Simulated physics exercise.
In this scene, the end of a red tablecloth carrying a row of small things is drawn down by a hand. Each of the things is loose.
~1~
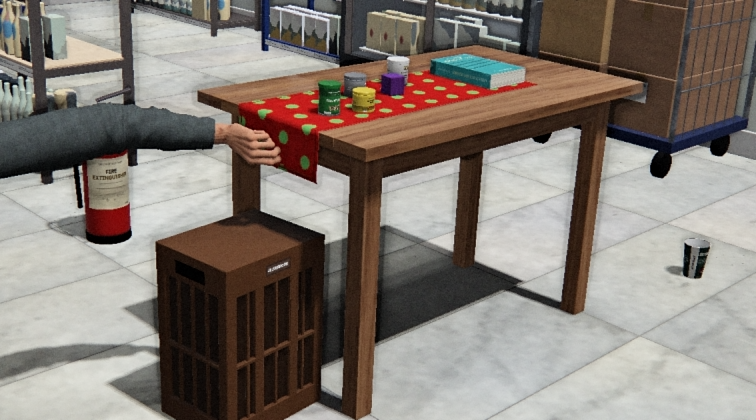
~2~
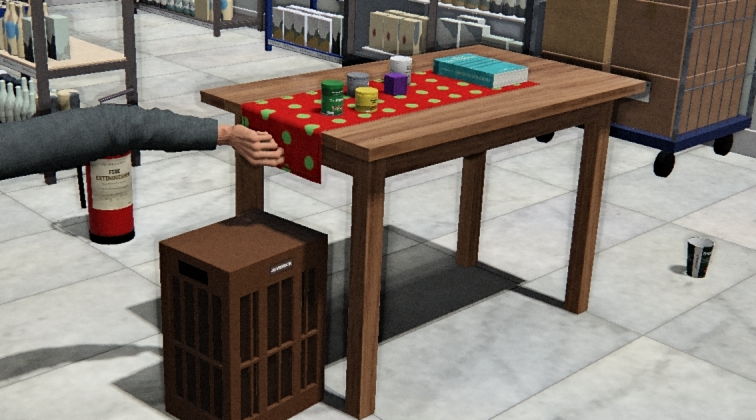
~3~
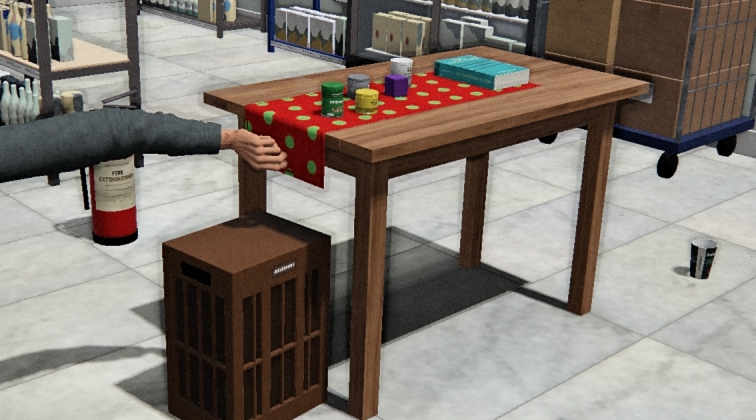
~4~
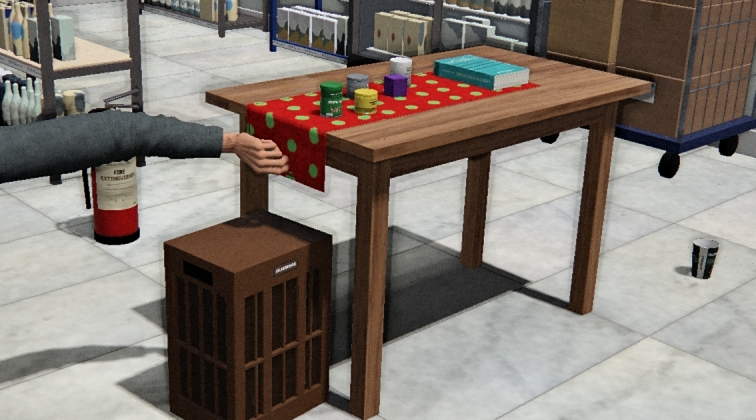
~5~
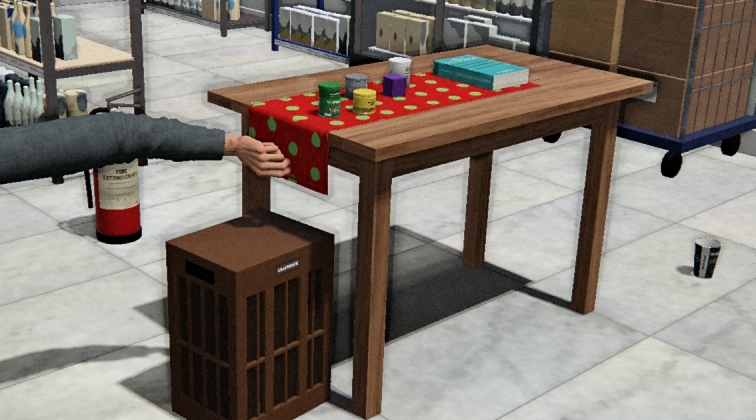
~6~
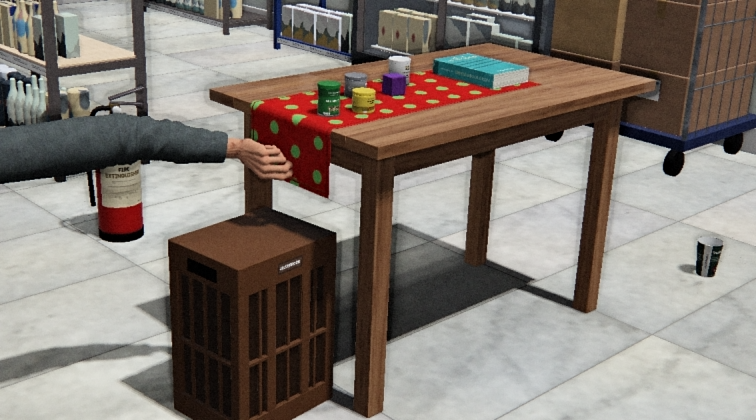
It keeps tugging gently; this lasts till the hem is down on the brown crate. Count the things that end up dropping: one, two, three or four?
Well, the number that leaves the top comes to exactly one there.
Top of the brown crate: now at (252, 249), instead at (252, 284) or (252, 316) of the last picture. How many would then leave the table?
The count would be 2 and then 3.
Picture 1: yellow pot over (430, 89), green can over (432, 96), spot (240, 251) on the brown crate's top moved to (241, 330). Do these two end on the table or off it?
Result - the yellow pot stays put, and the green can stays put.
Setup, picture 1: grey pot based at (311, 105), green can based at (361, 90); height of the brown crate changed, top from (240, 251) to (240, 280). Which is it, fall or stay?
Observed: Grey pot departs; green can remains seated.
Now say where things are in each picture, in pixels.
Hem (317, 184); green can (330, 83); yellow pot (364, 90); grey pot (355, 75); purple cube (393, 75); white can (398, 59); top of the crate (240, 251), in the first picture.
Hem (321, 184); green can (333, 82), in the second picture.
Hem (324, 189); yellow pot (367, 92), in the third picture.
Hem (324, 193); grey pot (358, 76); top of the crate (248, 251), in the fourth picture.
Hem (328, 196); purple cube (395, 77), in the fifth picture.
Hem (329, 198); green can (329, 83); yellow pot (364, 90); grey pot (356, 75); purple cube (394, 75); white can (400, 58), in the sixth picture.
Early on, hem near (288, 199); all still up.
Midway, hem near (287, 213); all still up.
Near the end, hem on the crate; green can gone.
Finally, hem on the crate; green can gone. It carries off one.
